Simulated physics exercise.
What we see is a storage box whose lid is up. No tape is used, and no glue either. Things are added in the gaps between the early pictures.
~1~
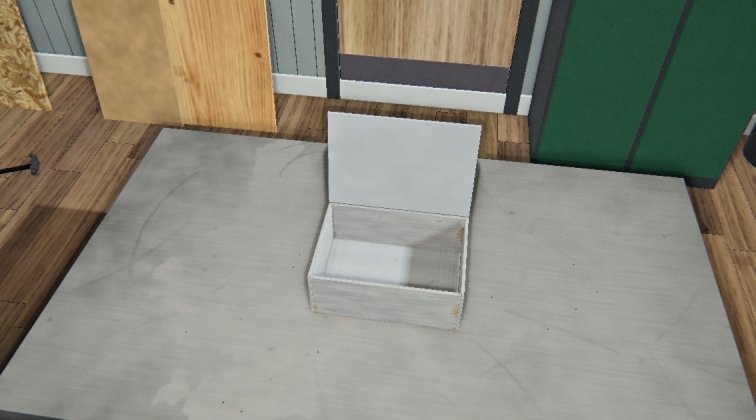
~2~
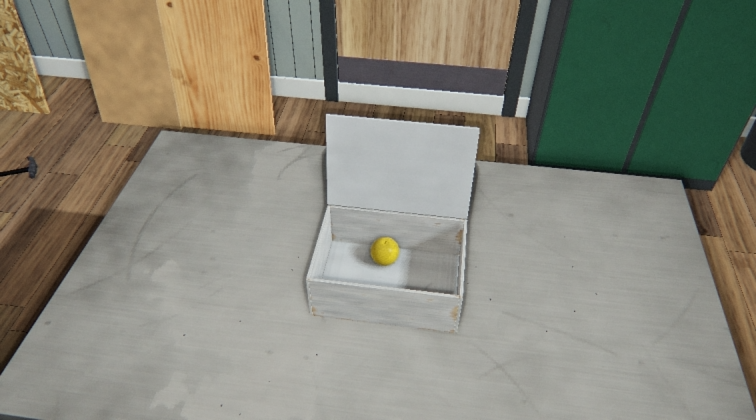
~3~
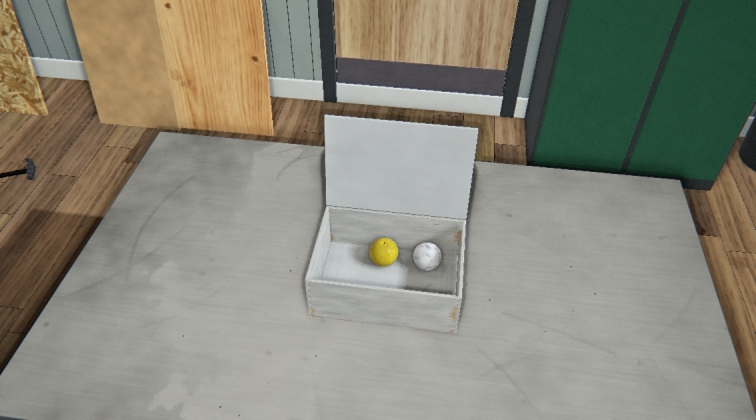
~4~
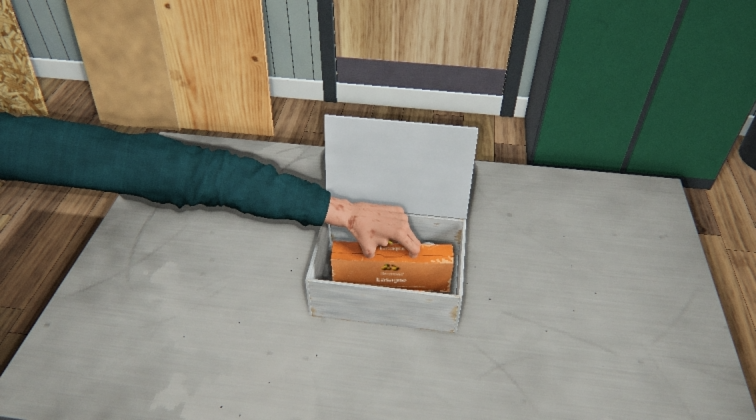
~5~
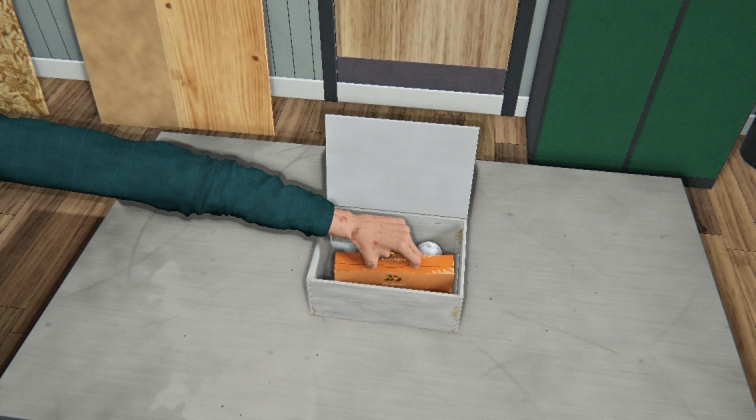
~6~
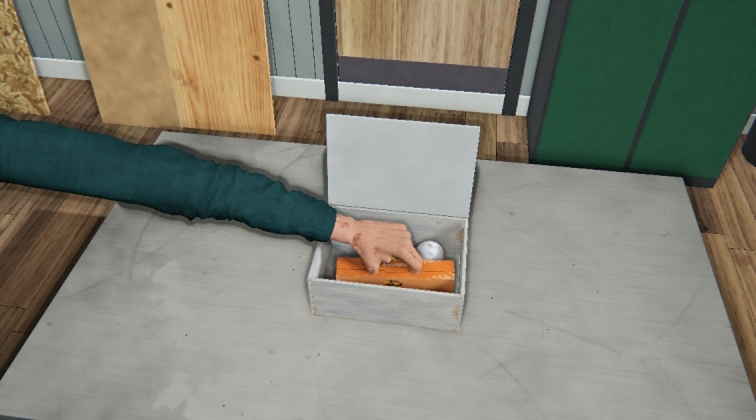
At the start, an open white box sits empty on a gray surface; a yellow ball appears inside, then a white ball to its right. A hand in a dark green sleeve reaches in from the left, holding an orange carton, and lowers it slightly in front of the balls.
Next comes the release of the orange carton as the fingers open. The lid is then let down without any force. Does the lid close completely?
Sits flush.
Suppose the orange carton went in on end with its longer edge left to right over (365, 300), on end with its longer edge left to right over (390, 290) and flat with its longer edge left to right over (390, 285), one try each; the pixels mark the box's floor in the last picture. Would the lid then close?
Try one: Not closed. Try two: Not closed. Try three: Closed.
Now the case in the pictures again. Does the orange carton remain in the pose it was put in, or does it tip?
As it turns out, the orange carton keeps its original angle.
Then, 1.40 s after the last picture, lid 72° above the rim.
Then, 1.90 s after the last picture, lid 32° above the rim.
At rest, lid shut; all 3 in place. Seen from the same camera at the end, orange carton near (395, 282).
